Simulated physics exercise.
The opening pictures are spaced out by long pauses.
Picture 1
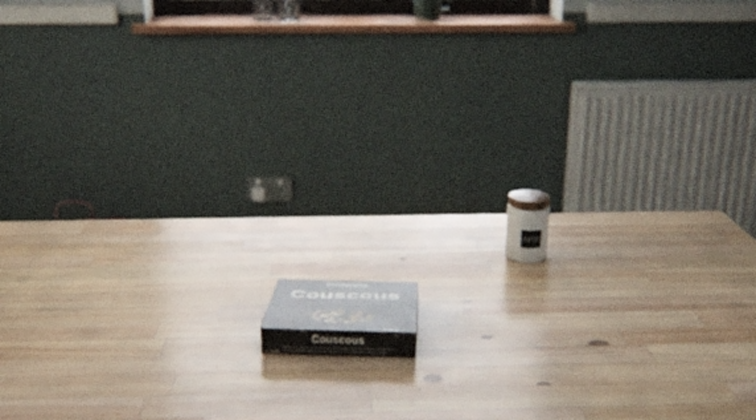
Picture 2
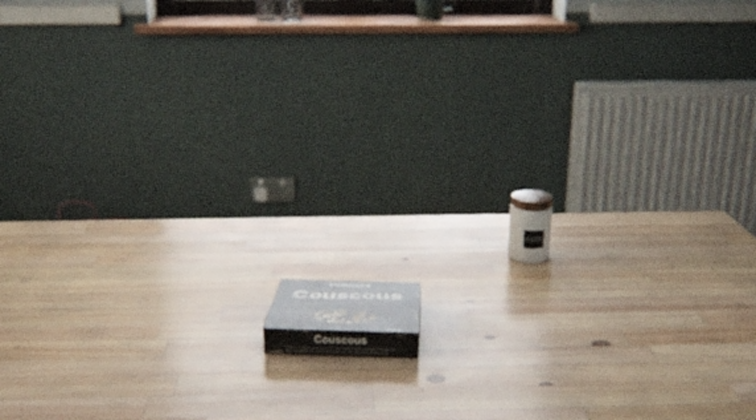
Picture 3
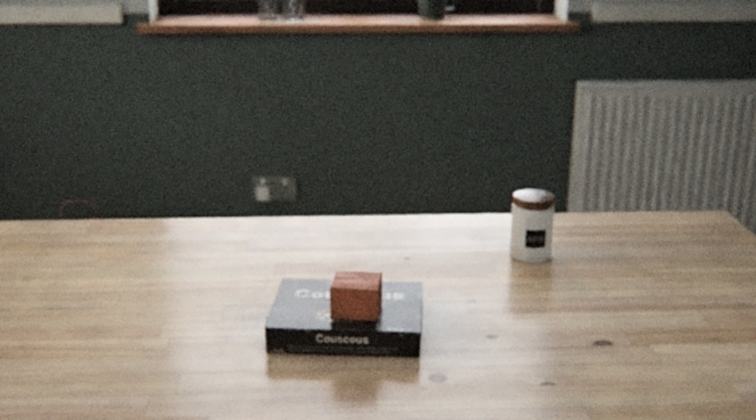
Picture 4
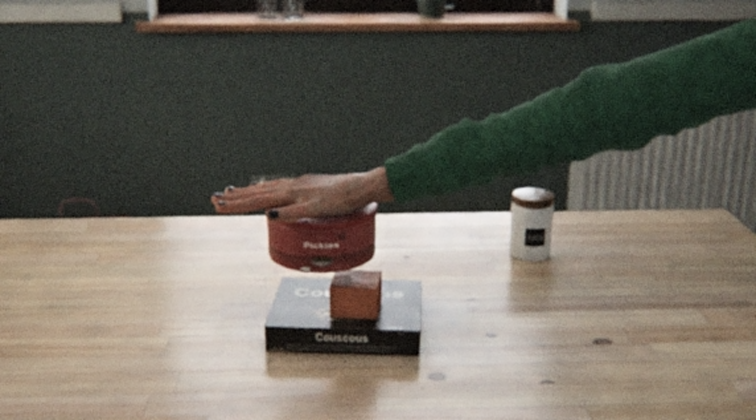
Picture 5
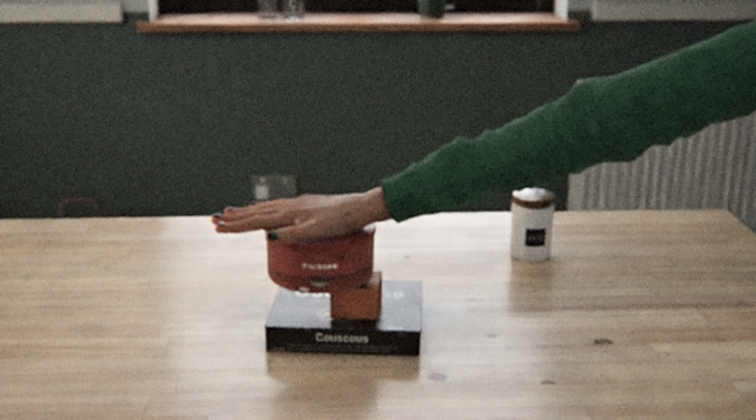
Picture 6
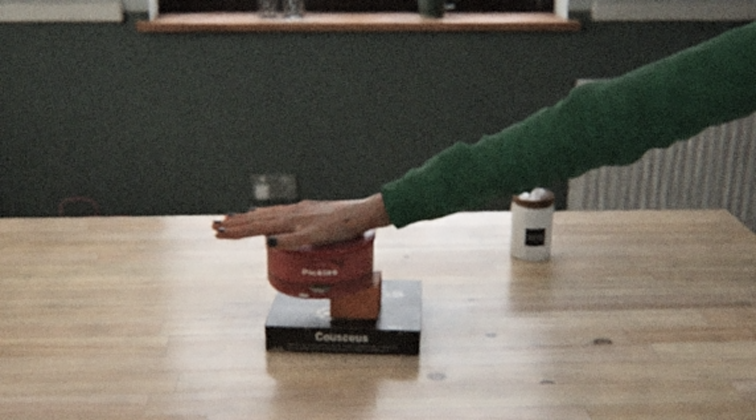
On a wooden table, a hand lowers a red tub onto an orange block.
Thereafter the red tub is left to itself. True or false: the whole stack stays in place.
False.
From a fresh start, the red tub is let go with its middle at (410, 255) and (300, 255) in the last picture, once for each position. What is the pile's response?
With the first placement the pile tips over, with the second it tips over.
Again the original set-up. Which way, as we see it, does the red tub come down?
To the left.
Then, 0.30 s on from there, red tub turned 29° from how it was put near (304, 266).
Then, 0.50 s on from there, red tub now fallen.
Then, 0.60 s on from there, things are still on the move.
Then, 0.80 s on from there, as before.
In the end, fallen, red tub; the other 3 unmoved. At the end, from the last picture's camera, red tub near (195, 312). The pile gives way.
